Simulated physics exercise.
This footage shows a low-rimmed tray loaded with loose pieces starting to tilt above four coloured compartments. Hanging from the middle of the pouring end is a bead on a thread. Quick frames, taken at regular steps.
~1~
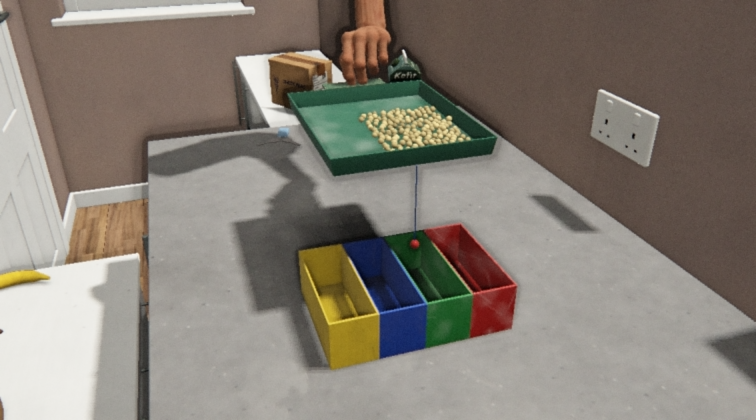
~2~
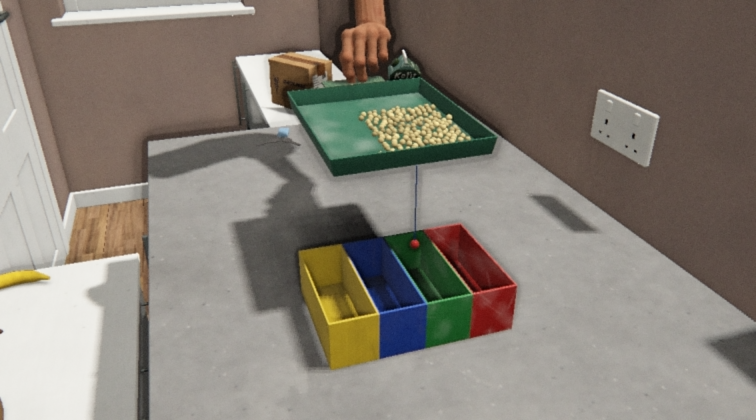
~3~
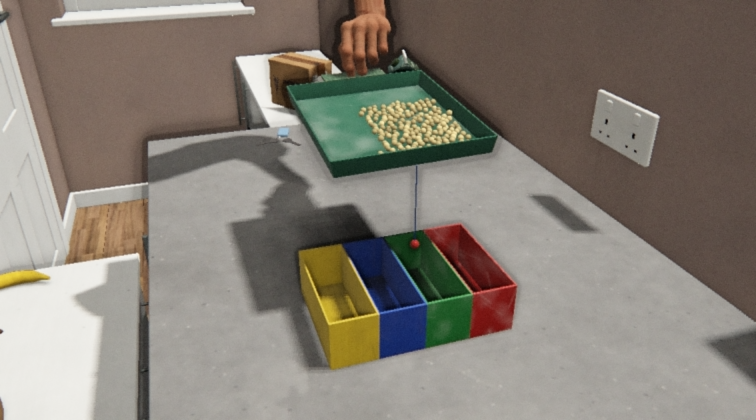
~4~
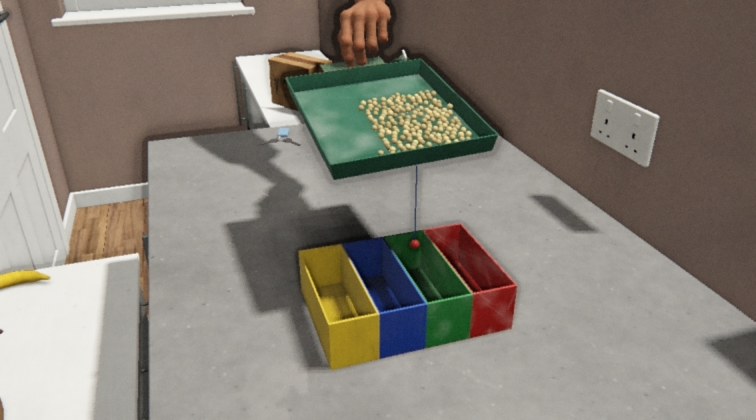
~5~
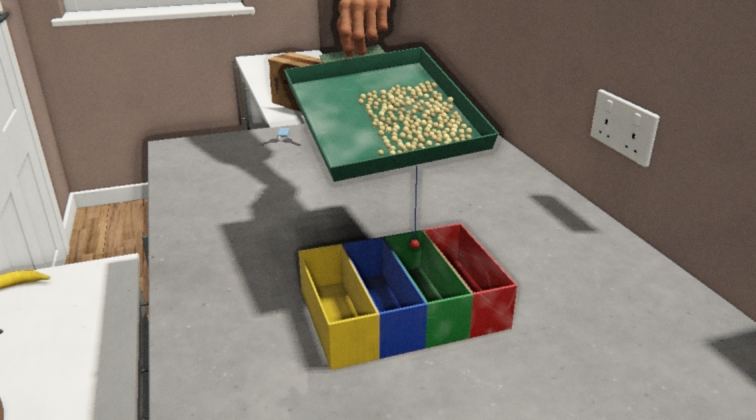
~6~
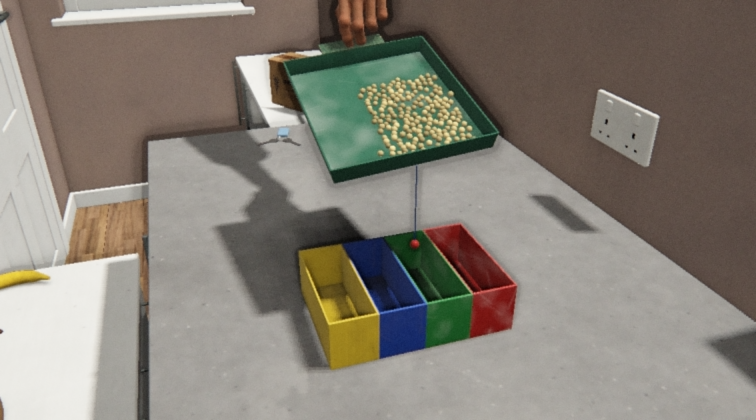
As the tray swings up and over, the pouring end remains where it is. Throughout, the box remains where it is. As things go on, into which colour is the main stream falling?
The main stream falls into the yellow cell.
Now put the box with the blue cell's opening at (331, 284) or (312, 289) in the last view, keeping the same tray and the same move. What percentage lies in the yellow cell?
That makes 0 per cent, followed by 0 per cent.
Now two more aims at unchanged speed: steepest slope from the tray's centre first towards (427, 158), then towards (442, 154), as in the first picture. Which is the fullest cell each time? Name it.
Red, then the red cell.
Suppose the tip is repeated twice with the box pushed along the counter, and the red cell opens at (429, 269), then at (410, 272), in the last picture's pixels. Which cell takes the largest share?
For the first spot I'd say that blue cell, and for the second spot the cell in green.
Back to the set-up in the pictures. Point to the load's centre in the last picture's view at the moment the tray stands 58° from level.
About (400, 145).
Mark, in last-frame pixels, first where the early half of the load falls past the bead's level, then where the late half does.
Half one: (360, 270), half two: (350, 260).
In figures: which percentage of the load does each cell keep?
Yellow 50 %, blue 30 %, green 10 %, red 0 %.
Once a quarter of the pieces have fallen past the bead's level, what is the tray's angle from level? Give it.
Tilt: Around 110 degrees.
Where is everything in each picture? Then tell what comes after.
In the first frame, corners of the pouring end at (333, 157) and (493, 136), level; middle of the load at (414, 131), soya beans; bead on its thread at (415, 244); yellow cell at (354, 337); blue cell at (403, 327); green cell at (449, 317); red cell at (493, 307).
In the second frame, corners of the pouring end at (333, 158) and (493, 136), level; middle of the load at (414, 130).
In the third frame, corners of the pouring end at (333, 159) and (493, 135), tipped barely, lowest at the left corner; middle of the load at (414, 127).
In the fourth frame, corners of the pouring end at (333, 162) and (494, 134), tipped a little, lowest at the left corner; middle of the load at (414, 123).
In the fifth frame, corners of the pouring end at (333, 165) and (494, 132), tipped a little, lowest at the left corner; middle of the load at (414, 118).
In the sixth frame, corners of the pouring end at (333, 168) and (494, 131), tipped clearly, lowest at the left corner; middle of the load at (415, 115); yellow cell at (354, 337); blue cell at (403, 327); green cell at (449, 317); red cell at (493, 307).
Soon after the last picture, tray tipped steeply; all on the tray.
A little later, tray tipped right over; nearly all on the tray; a stray few falling or outside the box.
Later still, tray tipped past a quarter turn; about half in the yellow cell; about a third in the blue cell; a small part in the green cell; a stray few falling or outside the box.
At rest, tray tipped past a quarter turn; about half in the yellow cell; about a third in the blue cell; a small part in the green cell; none in the red cell; a stray few outside the box.
